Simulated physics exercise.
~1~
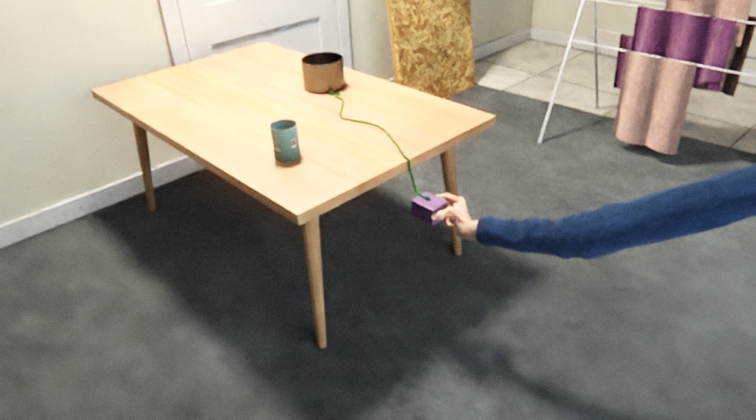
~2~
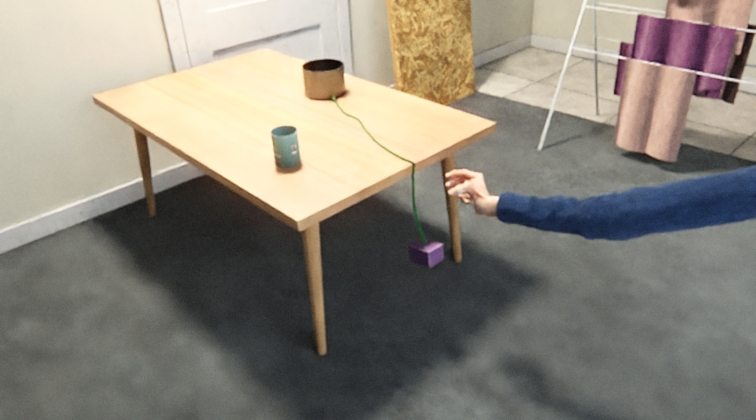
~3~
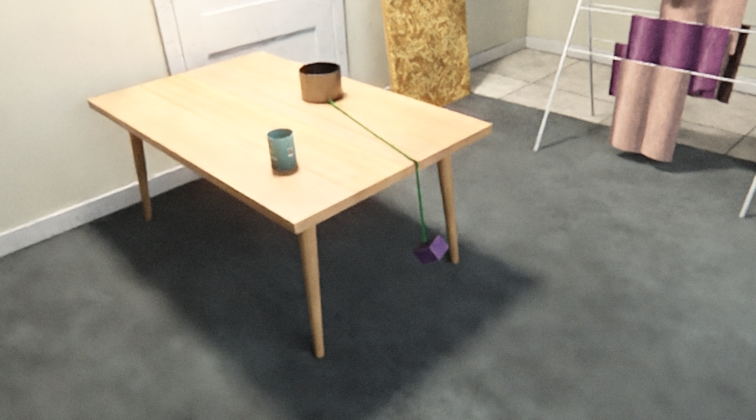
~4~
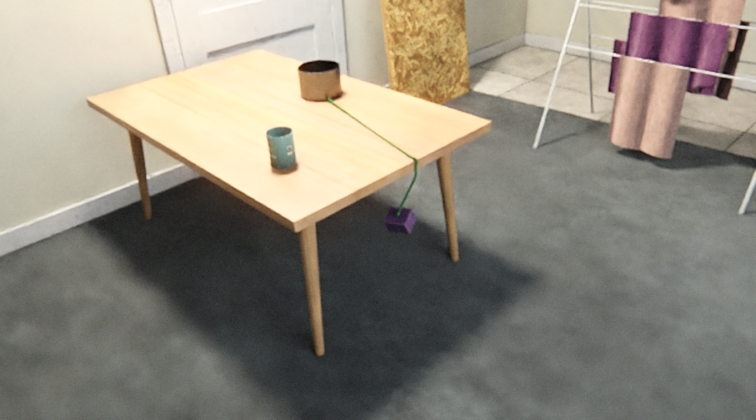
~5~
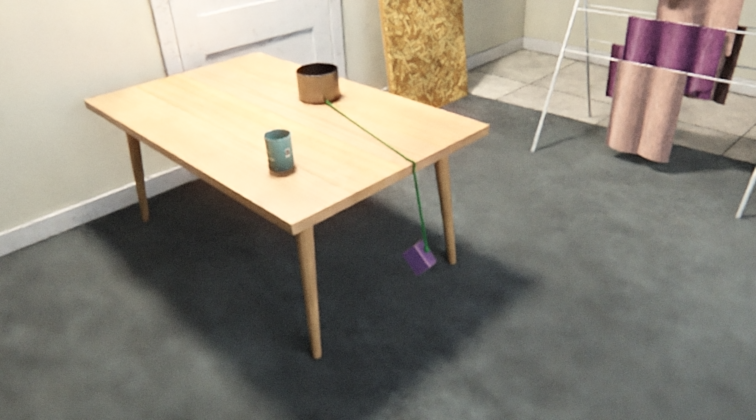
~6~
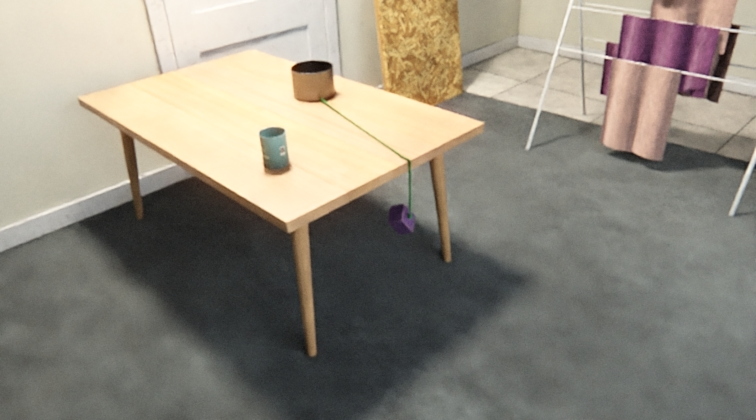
The clip opens on a wooden table holding a brown pot and a turquoise cup, while a hand at the right holds a purple block just off the table's edge. A thin green lace runs from the block across the tabletop to the pot. The hand lets go and draws back, and the block drops until the lace pulls straight over the edge. The block then swings and bobs below the tabletop, tilting and turning as it goes. It ends hanging in the air above the floor, with the pot and cup still standing in place.
